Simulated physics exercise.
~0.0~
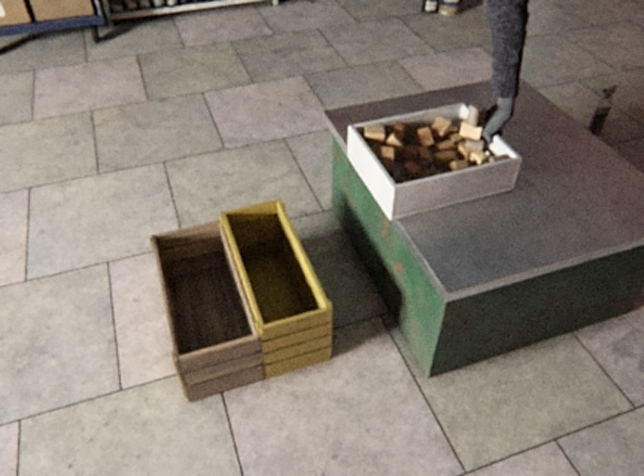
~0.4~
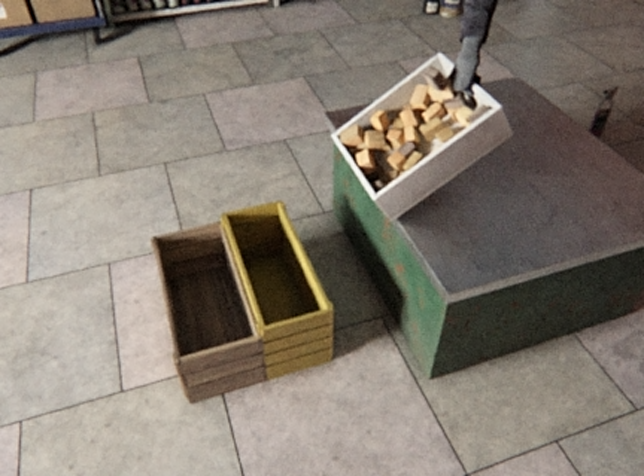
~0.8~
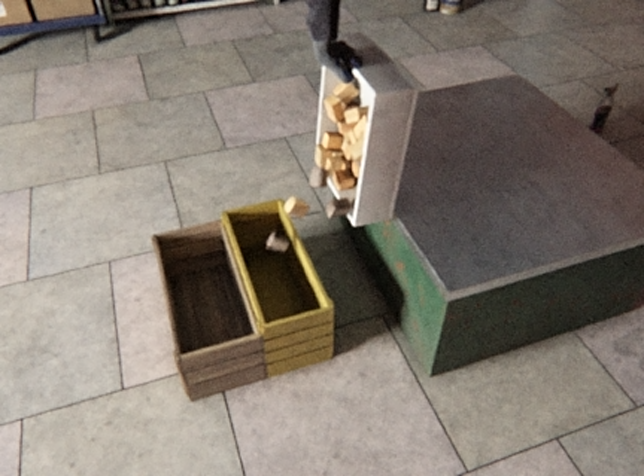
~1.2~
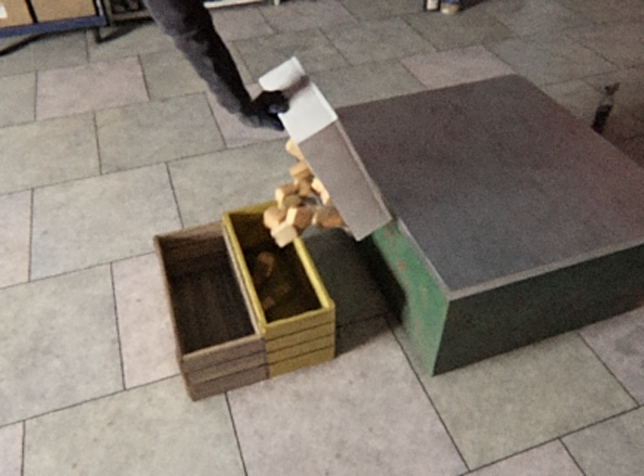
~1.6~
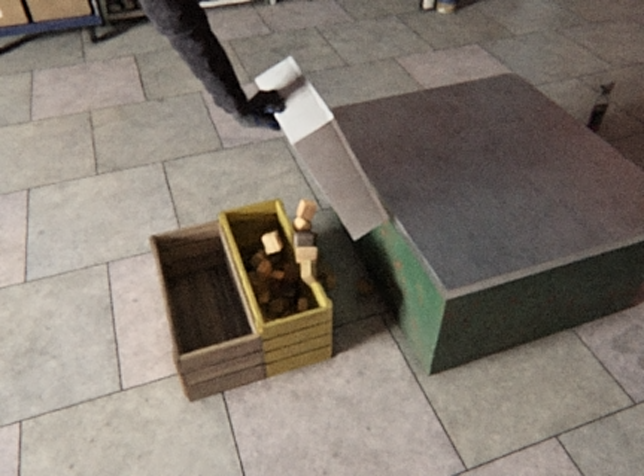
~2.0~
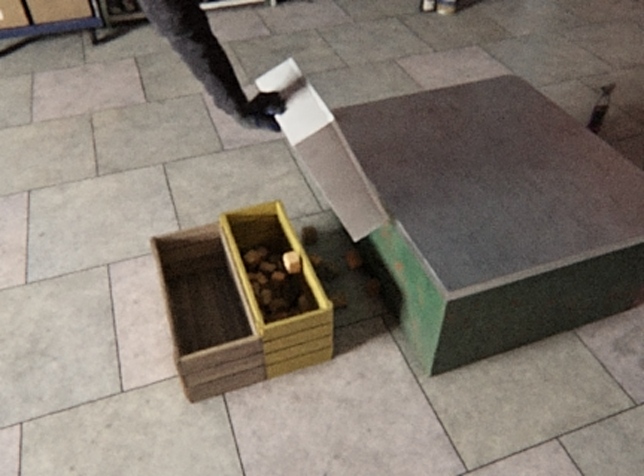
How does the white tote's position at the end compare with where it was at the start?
At the start it sits flat on top of the green-sided bench. By the end it is farther left, held steeply tipped at the bench's left edge.
